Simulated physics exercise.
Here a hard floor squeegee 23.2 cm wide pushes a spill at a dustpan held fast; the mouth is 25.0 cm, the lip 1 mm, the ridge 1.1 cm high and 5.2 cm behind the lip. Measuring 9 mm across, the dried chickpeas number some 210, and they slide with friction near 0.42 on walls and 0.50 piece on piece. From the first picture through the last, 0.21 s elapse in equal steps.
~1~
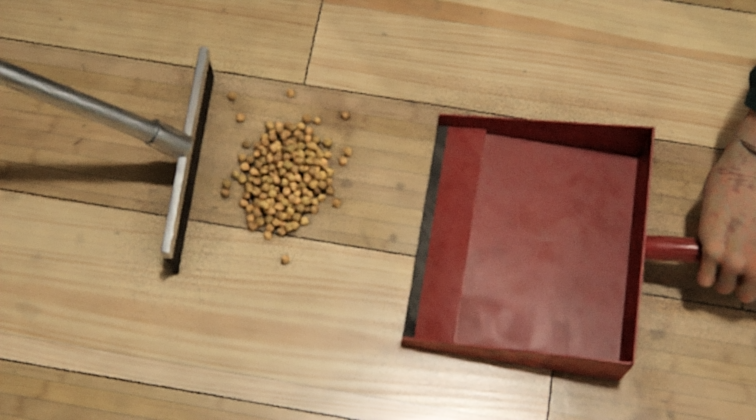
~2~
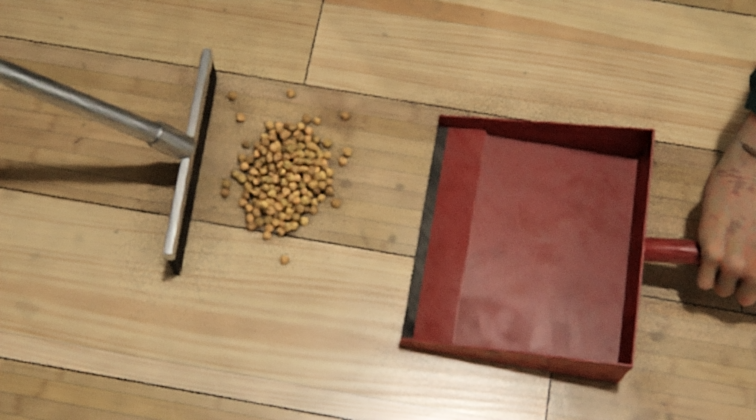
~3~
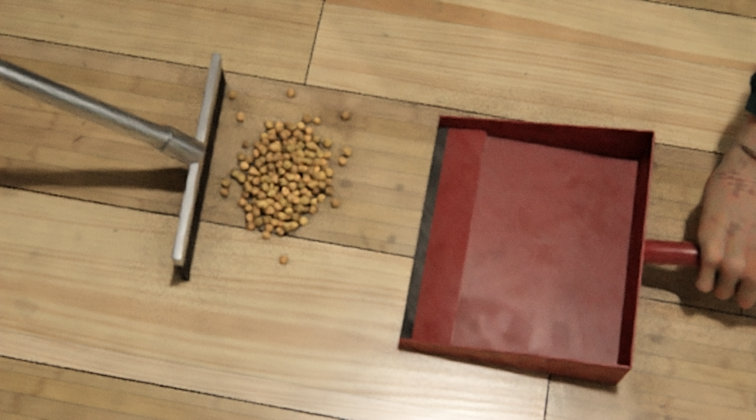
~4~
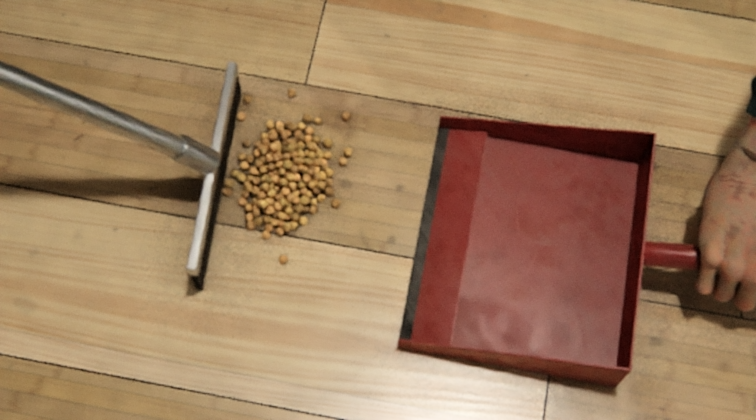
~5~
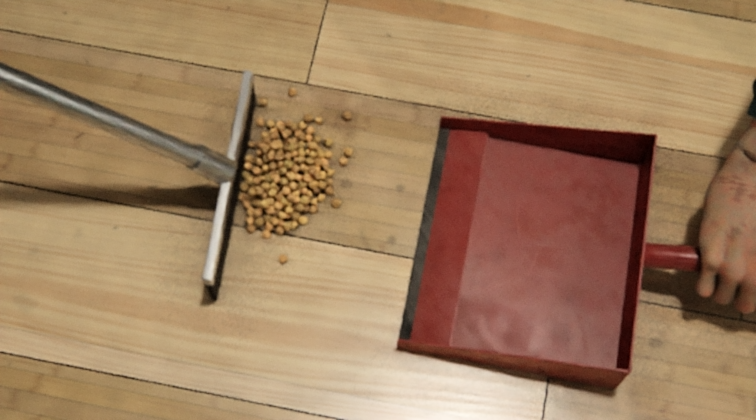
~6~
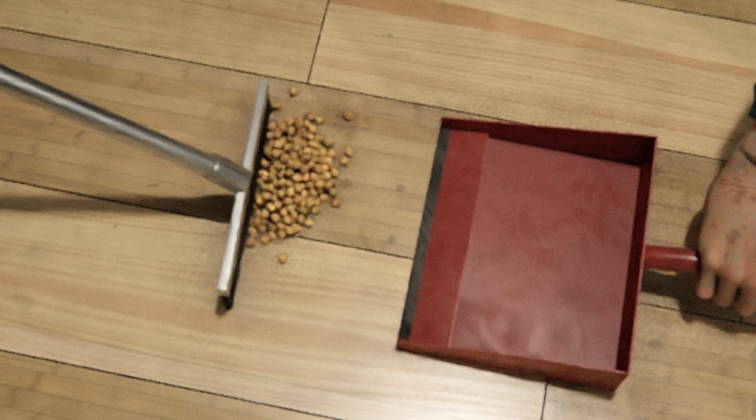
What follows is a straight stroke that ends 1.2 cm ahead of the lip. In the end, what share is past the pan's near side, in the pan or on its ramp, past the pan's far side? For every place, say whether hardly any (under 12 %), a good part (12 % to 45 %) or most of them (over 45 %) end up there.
Past the pan's near side: Hardly any; in the pan or on its ramp: A good part; past the pan's far side: Hardly any.
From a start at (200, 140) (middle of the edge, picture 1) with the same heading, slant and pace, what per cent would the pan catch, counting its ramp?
Something close to 50 percent.
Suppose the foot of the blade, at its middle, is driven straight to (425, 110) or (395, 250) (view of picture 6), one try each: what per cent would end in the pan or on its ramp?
About 45 % and 50 %.
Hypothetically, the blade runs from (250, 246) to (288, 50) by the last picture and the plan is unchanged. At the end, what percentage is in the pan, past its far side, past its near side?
Split: Pan = 60, far = 10, near = 0.
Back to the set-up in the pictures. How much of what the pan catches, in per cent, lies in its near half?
70 per cent.
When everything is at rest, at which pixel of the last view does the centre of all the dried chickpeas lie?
(416, 228).
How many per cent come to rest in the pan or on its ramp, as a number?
Roughly 35 per cent.
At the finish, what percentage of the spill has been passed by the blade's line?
I'd say close to 20 per cent.
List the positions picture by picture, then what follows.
In the first frame, blade from (168, 253) to (205, 56), moved 0.0 cm, 0 of the pieces shifted so far; middle of the pieces at (281, 175); pan at (543, 250).
In the second frame, blade from (170, 254) to (208, 57), moved 0.4 cm, 0 of the pieces shifted so far; middle of the pieces at (280, 175).
In the third frame, blade from (178, 260) to (217, 62), moved 1.6 cm, 0 of the pieces shifted so far; middle of the pieces at (280, 174).
In the fourth frame, blade from (193, 270) to (233, 71), moved 3.6 cm, 1 of the pieces shifted so far; middle of the pieces at (280, 174).
In the fifth frame, blade from (209, 280) to (249, 79), moved 5.5 cm, 25 of the pieces shifted so far; middle of the pieces at (286, 174).
In the sixth frame, blade from (224, 290) to (264, 88), moved 7.5 cm, 174 of the pieces shifted so far; middle of the pieces at (290, 174); pan at (542, 257).
Then, 0.18 s after the last picture, middle of the blade 10 cm from the lip; 0 % over the lip, far side 0 %, near side 0 %.
Then, 0.31 s after the last picture, middle of the blade 4 cm from the lip; 5 % over the lip, far side 0 %, near side 0 %.
Then, 0.56 s after the last picture, middle of the blade 2 cm from the lip; 35 % over the lip, far side 0 %, near side 0 %.
In the end, near side 0 %, pan 35 %, far side 0 %, in front of the lip or behind the blade 65 %.
